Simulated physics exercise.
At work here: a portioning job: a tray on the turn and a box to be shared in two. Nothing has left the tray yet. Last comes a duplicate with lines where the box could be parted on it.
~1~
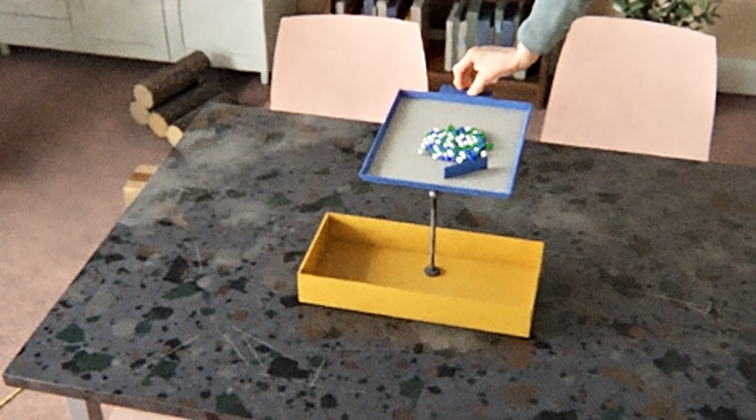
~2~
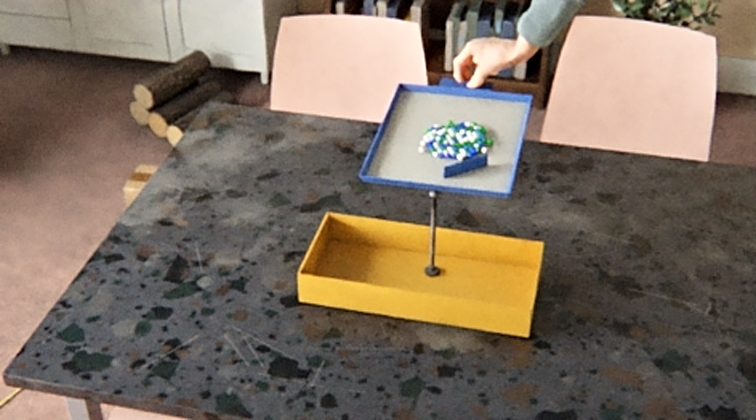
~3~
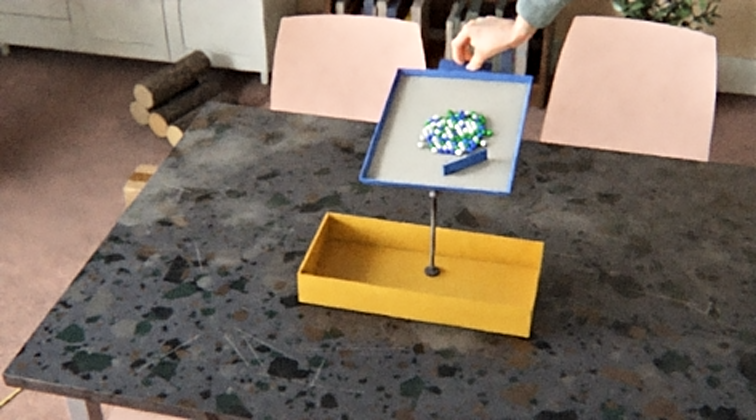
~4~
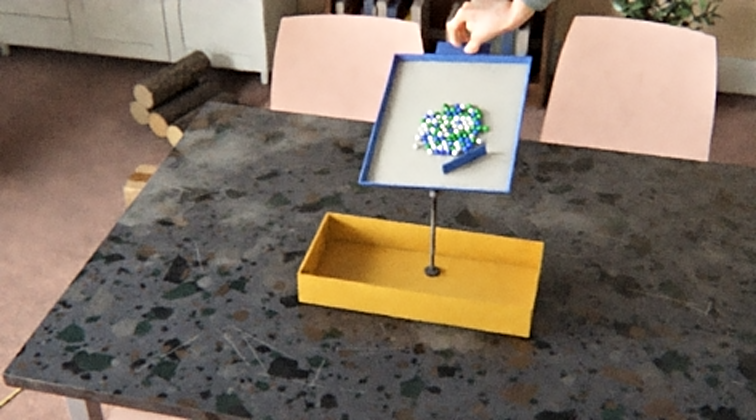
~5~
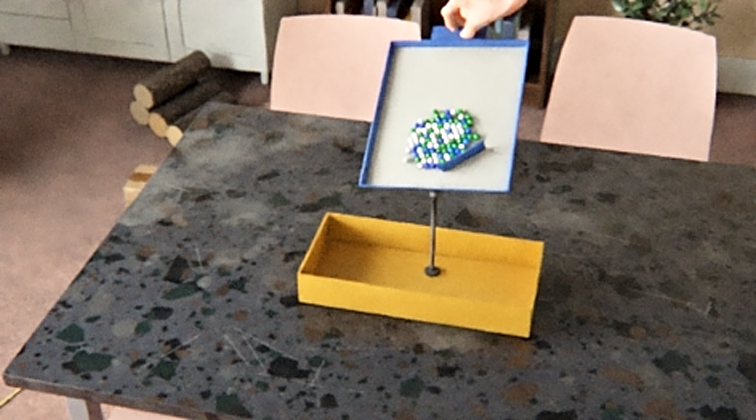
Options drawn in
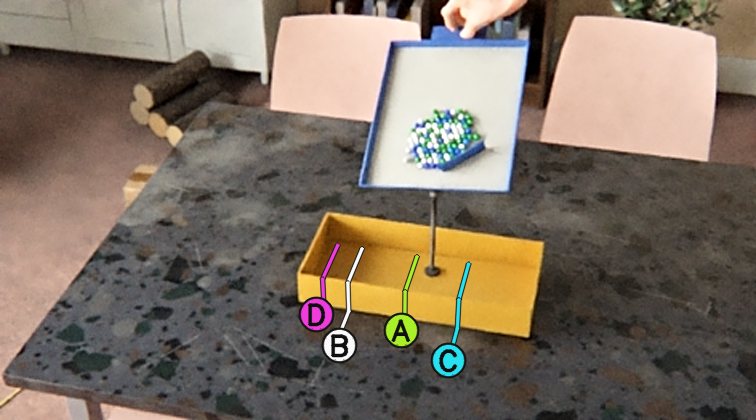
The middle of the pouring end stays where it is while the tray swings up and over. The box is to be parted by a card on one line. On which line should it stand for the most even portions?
Take B.
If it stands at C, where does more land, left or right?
The left side.
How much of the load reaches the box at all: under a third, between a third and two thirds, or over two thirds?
It is over two thirds.
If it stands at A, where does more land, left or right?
The left side.
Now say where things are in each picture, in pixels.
The first frame shows corners of the pouring end near (364, 173) and (507, 192), level; middle of the load near (456, 145), round plastic beads.
The second frame shows corners of the pouring end near (364, 174) and (507, 191), barely tipped; fin from (444, 167) to (488, 154).
The third frame shows corners of the pouring end near (363, 177) and (506, 190), a little tipped; front corners of the box near (298, 274) and (531, 309).
The fourth frame shows corners of the pouring end near (363, 180) and (506, 189), clearly tipped; far corners near (397, 56) and (528, 59).
The fifth frame shows corners of the pouring end near (363, 183) and (505, 188), clearly tipped; the left corner sinks clearly lower.
On the marked copy, line A crosses the front rim at (405, 290); line B crosses the front rim at (348, 282); line C crosses the front rim at (459, 298); line D crosses the front rim at (322, 278).
With A, of what is caught, all but a few on the left of the divider, only a few on the right.
With B, of what is caught, close to half on the left of the divider, close to half on the right.
With C, of what is caught, the whole lot on the left of the divider, none at all on the right.
With D, of what is caught, a small share on the left of the divider, all but a few on the right.
